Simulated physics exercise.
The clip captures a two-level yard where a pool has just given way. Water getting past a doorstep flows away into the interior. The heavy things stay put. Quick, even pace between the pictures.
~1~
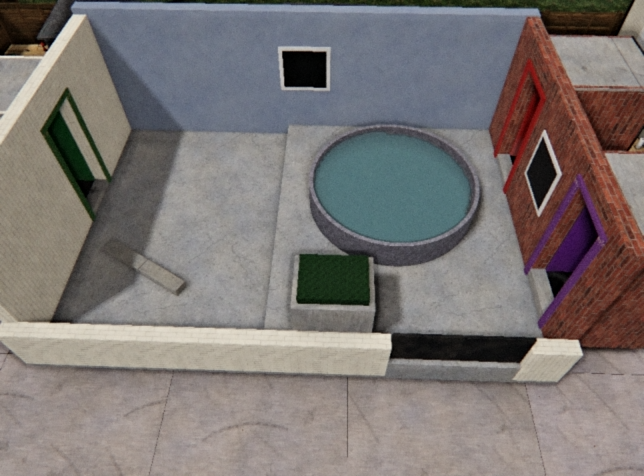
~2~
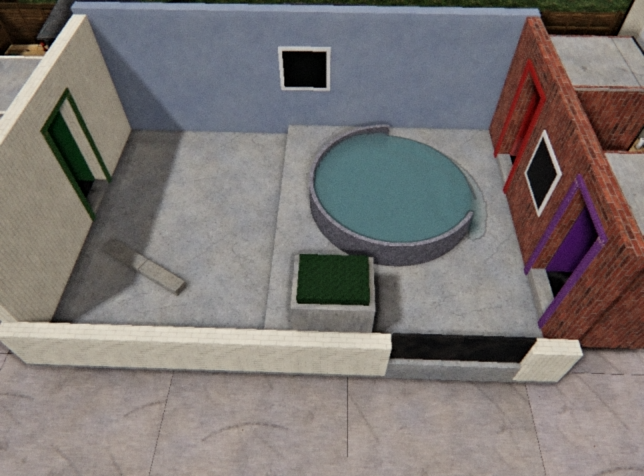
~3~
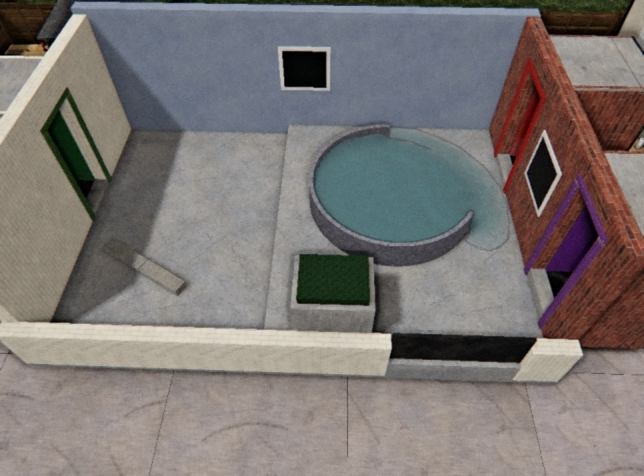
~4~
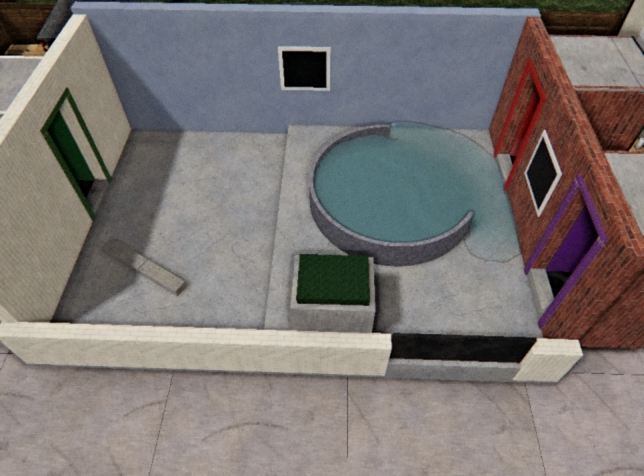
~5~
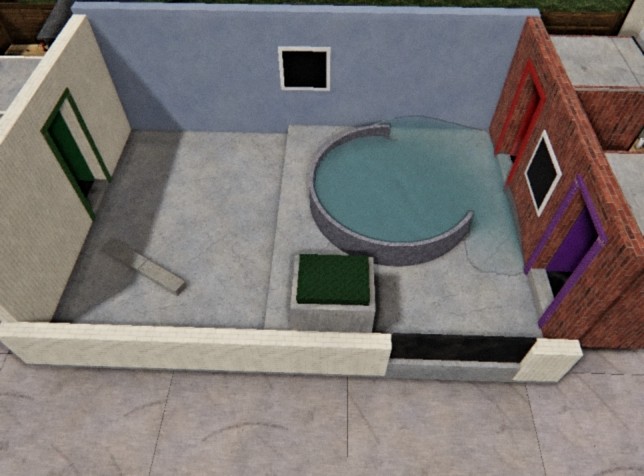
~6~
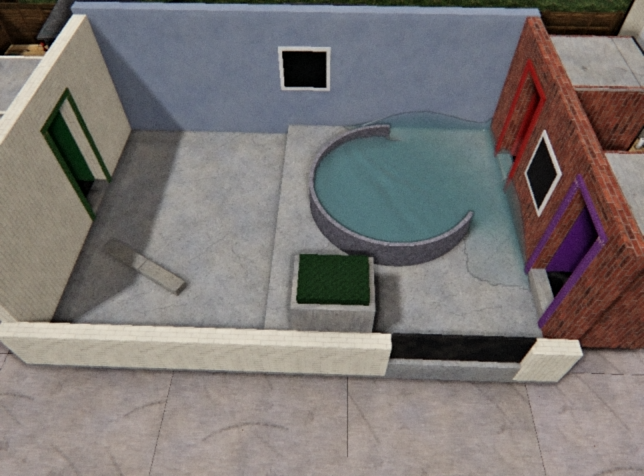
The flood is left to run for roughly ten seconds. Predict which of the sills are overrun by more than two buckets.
In the end the purple door does not top two buckets. The green door does not top two buckets. The red door tops two buckets.
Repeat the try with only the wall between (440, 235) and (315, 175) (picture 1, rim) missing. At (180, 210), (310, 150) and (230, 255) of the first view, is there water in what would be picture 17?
Going through them, the first would be submerged, the next still bare and the last submerged.
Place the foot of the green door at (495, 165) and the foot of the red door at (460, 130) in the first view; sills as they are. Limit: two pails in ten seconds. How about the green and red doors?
So the green door ends up above and the red door ends up above.
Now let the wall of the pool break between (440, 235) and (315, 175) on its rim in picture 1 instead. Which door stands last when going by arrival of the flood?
It's the red-painted one.
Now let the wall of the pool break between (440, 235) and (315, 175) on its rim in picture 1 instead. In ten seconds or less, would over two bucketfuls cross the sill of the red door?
Going through it, red door comes in lower.
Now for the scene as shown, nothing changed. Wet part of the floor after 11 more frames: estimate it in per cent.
About 30 %.
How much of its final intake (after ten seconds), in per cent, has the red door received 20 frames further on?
Working it through, I arrive at 80 %.
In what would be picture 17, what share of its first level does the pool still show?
46 per cent or thereabouts.
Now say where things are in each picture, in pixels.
Still water in the pool at (393, 182), in the first picture.
The front is at a hidden place, out from the gap at (454, 169), in the second picture.
The front is at a hidden place, out from the gap at (453, 170), in the third picture.
Water pours out at (453, 171) and has run to a hidden place, in the fourth picture.
The front is at (525, 269), out from the gap at (453, 171), in the fifth picture.
The front is at (529, 287), out from the gap at (453, 171), in the sixth picture.
A moment on, water covers 20 % of the floor; the purple door wet at the sill, nothing in, the green door not reached, the red door over two buckets in.
Next, water covers 30 % of the floor; the purple door wet at the sill, nothing in, the green door not reached, the red door far over two buckets in.
Then, water covers 40 % of the floor; the purple door wet at the sill, nothing in, the green door not reached, the red door far over two buckets in.
Later, water covers 75 % of the floor; the purple door wet at the sill, nothing in, the green door wet at the sill, nothing in, the red door far over two buckets in.
In the end, water covers 95 % of the floor; the purple door wet at the sill, nothing in, the green door wet at the sill, nothing in, the red door far over two buckets in.
